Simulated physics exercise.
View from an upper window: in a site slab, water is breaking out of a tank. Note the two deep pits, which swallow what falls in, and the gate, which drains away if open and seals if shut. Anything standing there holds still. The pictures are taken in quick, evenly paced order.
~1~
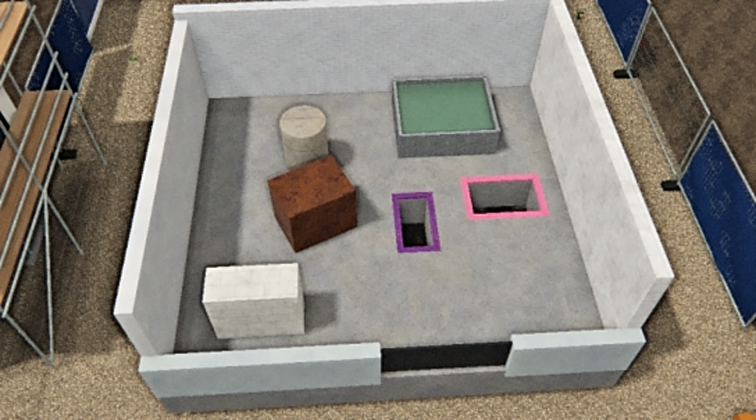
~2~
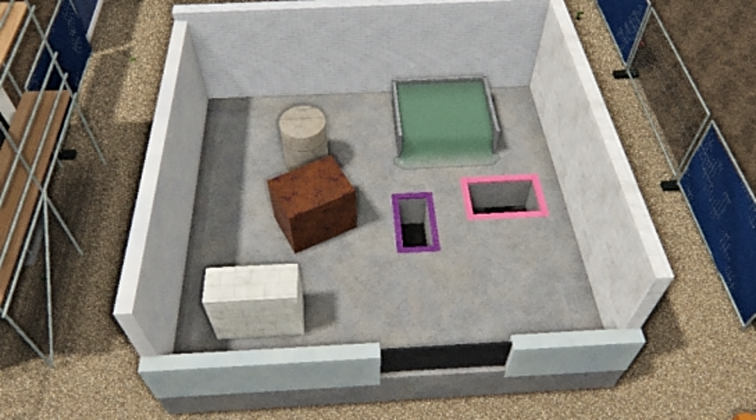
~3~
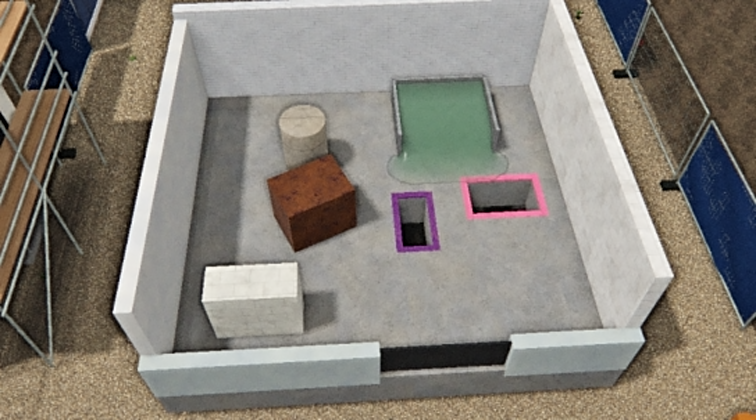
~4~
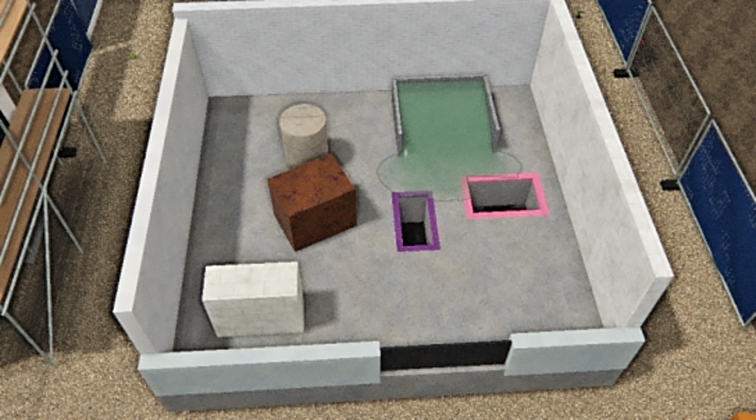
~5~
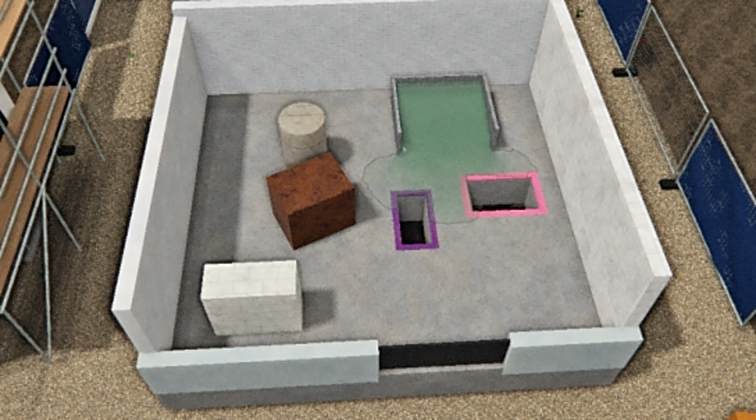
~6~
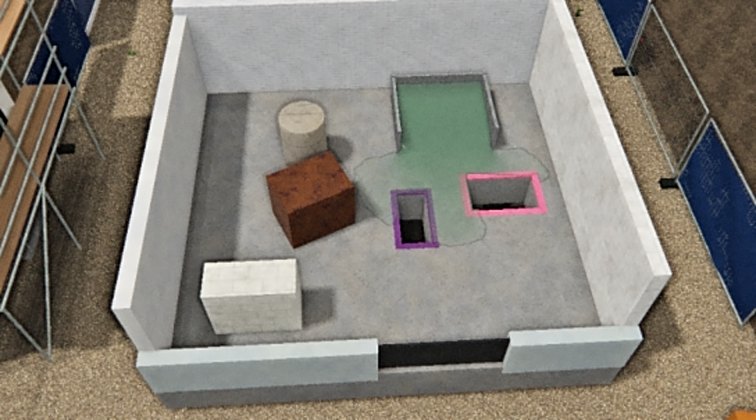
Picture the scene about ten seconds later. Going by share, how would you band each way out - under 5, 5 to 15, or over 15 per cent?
The gate is going to fail to get to five per cent. The pink pit is going to fail to stay at fifteen per cent or less. The purple pit is going to fail to stay at fifteen per cent or less.
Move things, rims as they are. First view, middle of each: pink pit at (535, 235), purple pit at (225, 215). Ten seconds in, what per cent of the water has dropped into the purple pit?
Roughly 6 per cent ends up in the purple pit.
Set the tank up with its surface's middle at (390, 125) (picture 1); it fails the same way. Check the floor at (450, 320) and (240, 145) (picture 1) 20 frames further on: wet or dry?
I'd say the first one's soaked and the second one's left untouched.
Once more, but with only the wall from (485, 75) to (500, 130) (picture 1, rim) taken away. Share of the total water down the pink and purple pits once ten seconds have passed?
Approximately, pink takes 40 % and purple takes 0 %.
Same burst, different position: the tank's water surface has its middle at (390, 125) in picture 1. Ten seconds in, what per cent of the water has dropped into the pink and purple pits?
After ten seconds: Pink pit around 12 percent, purple pit around 45 percent.
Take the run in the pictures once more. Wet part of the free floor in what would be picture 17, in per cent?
It should be close to 30 %.
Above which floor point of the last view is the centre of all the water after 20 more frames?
My guess is about (448, 218).
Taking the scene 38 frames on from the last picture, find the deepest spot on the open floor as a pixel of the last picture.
Around (169, 370).
A moment on, water covers 20 % of the floor; the gate 0 %, the pink pit 15 %, the purple pit 7 %.
Next, water covers 30 % of the floor; the gate 0 %, the pink pit 25 %, the purple pit 14 %.
Then, water covers 30 % of the floor; the gate 0 %, the pink pit 32 %, the purple pit 19 %.
Later, water covers 40 % of the floor; the gate 0 %, the pink pit 38 %, the purple pit 22 %.
In the end, water covers 50 % of the floor; the gate 0 %, the pink pit 43 %, the purple pit 24 %.
